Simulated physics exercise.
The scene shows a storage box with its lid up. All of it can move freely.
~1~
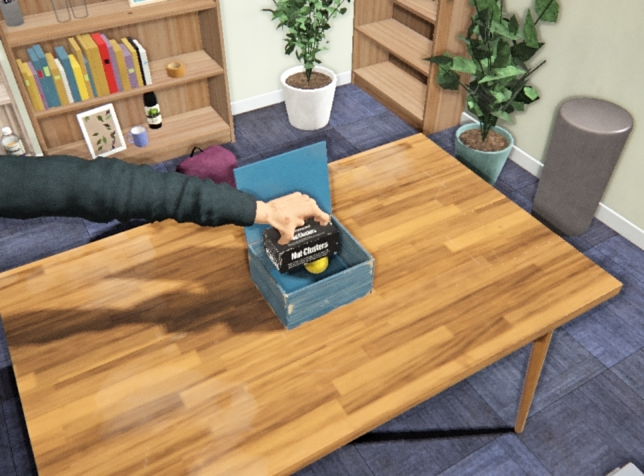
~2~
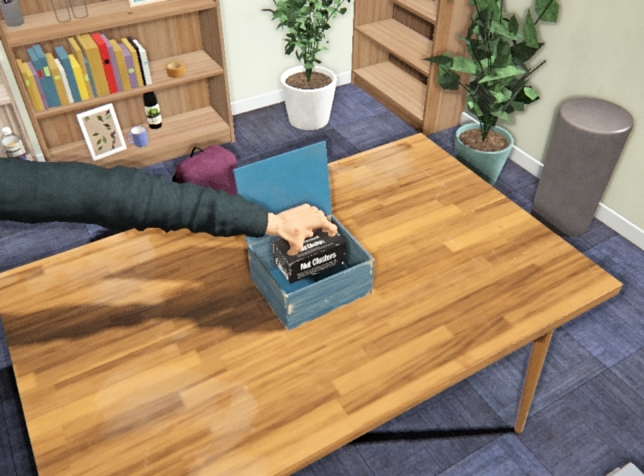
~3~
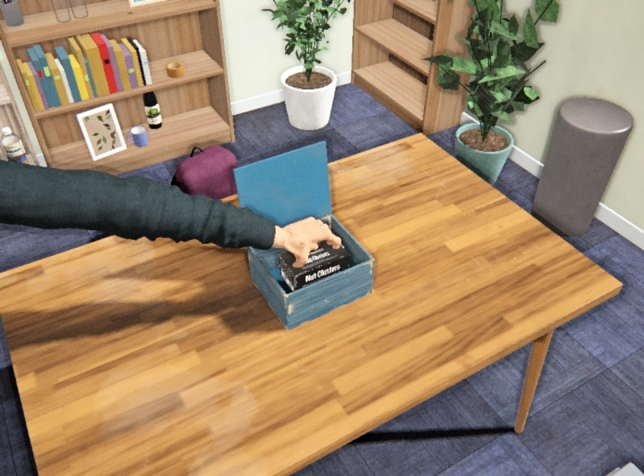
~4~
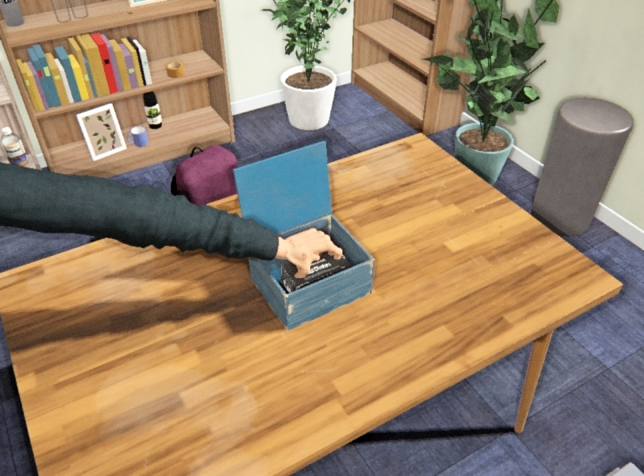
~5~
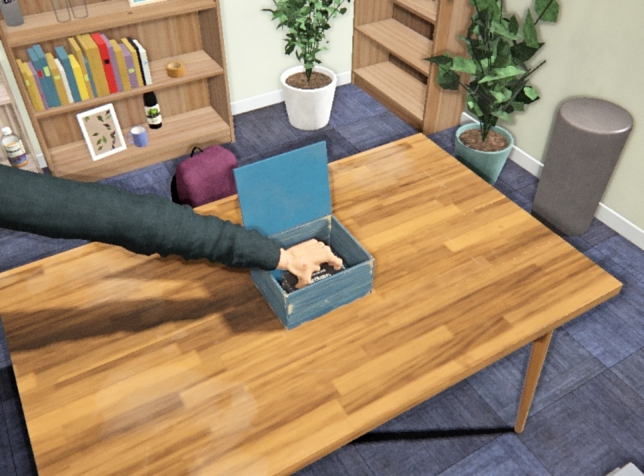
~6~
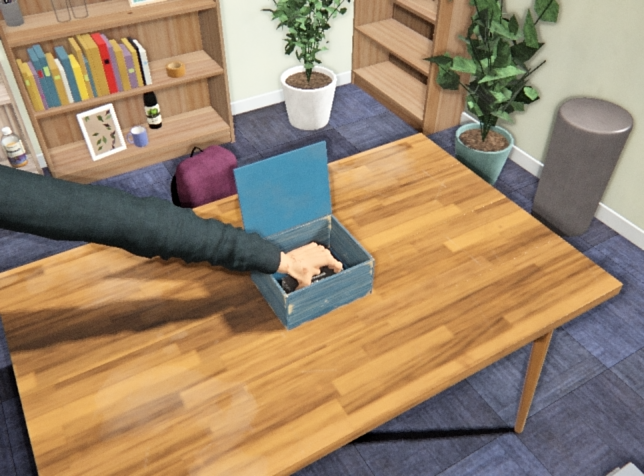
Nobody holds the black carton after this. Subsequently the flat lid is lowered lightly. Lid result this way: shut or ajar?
So the box gets shut in the end.
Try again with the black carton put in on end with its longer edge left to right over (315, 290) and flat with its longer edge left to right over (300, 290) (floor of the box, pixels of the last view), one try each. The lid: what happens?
Try 1: Lid not shut; try 2: Lid shut.
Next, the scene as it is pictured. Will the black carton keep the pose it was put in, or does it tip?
Looking at the last picture, the black carton is left as set.
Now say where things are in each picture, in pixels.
The first picture shows still above its spot; black carton (301, 242).
The second picture shows still above its spot; black carton (309, 252).
The third picture shows still above its spot; black carton (314, 264).
The fourth picture shows still above its spot; black carton (316, 274).
The fifth picture shows still above its spot.
The sixth picture shows put in, still held.
Then, 1.10 s on from there, lid starting down.
Then, 1.60 s on from there, lid 57° above the rim.
Then, 1.90 s on from there, lid 35° above the rim.
Then, 2.20 s on from there, lid 11° above the rim.
In the end, lid shut; both unmoved. At the end, from the last picture's camera, black carton near (316, 288).
